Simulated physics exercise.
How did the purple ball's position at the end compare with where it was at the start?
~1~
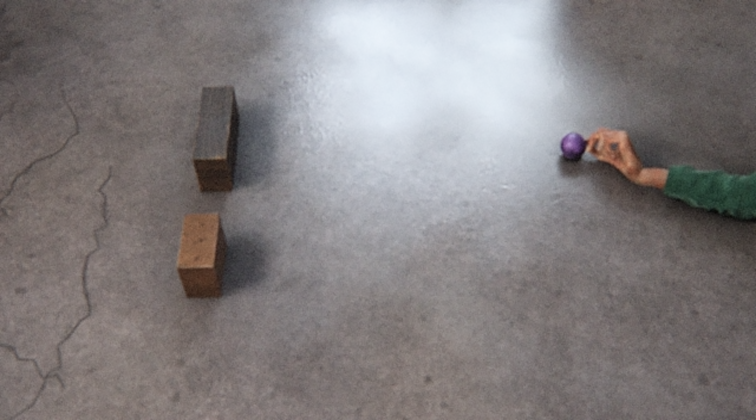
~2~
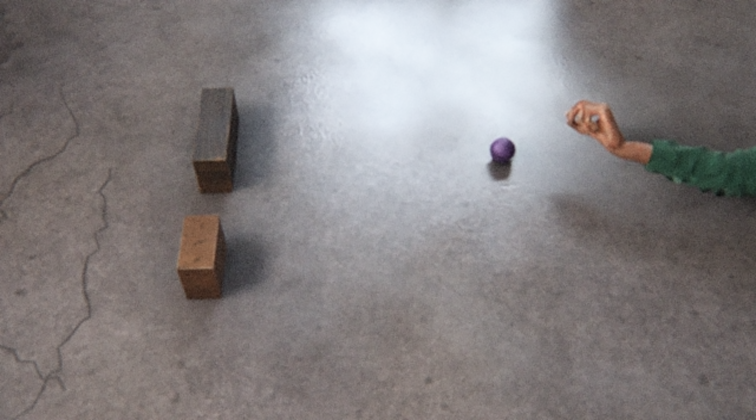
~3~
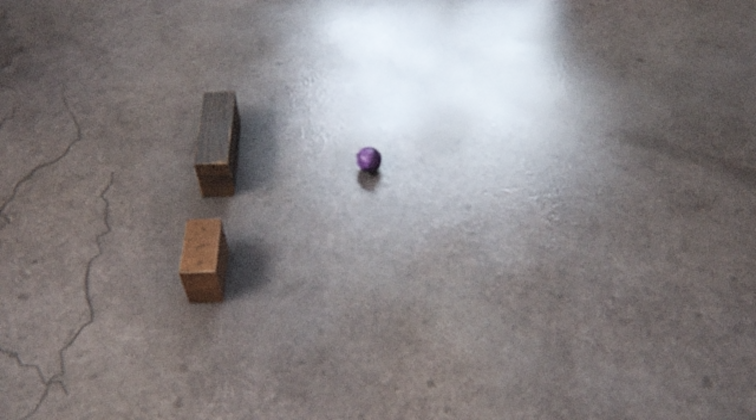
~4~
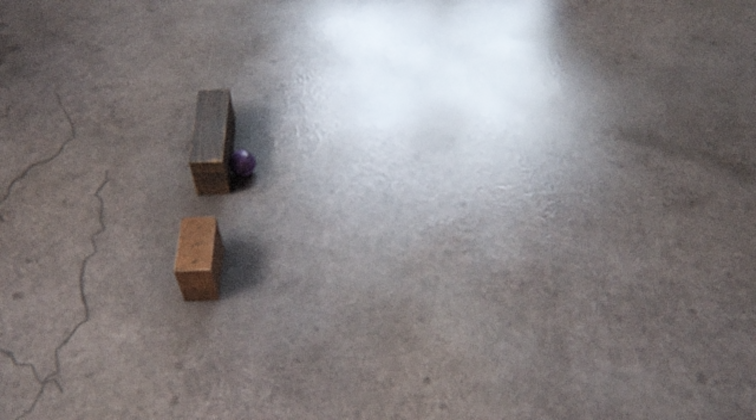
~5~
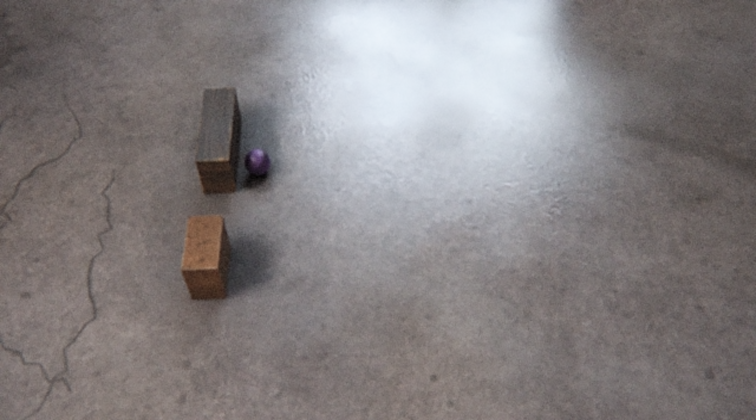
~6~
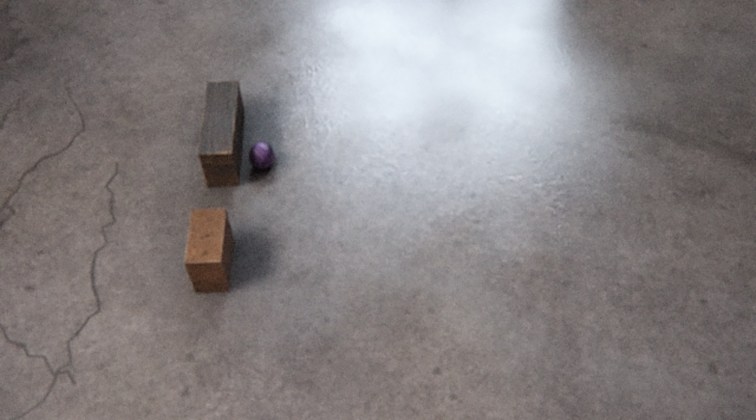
At the start the purple ball was at the hand over on the right side of the floor. By the end it was well to the left, resting just to the right of the black block.
On a grey concrete floor, a hand in a green sleeve let go of a purple ball and drew back as it rolled left towards the gap between two blocks. The ball hit the black block, bounced back slightly and stopped beside it.
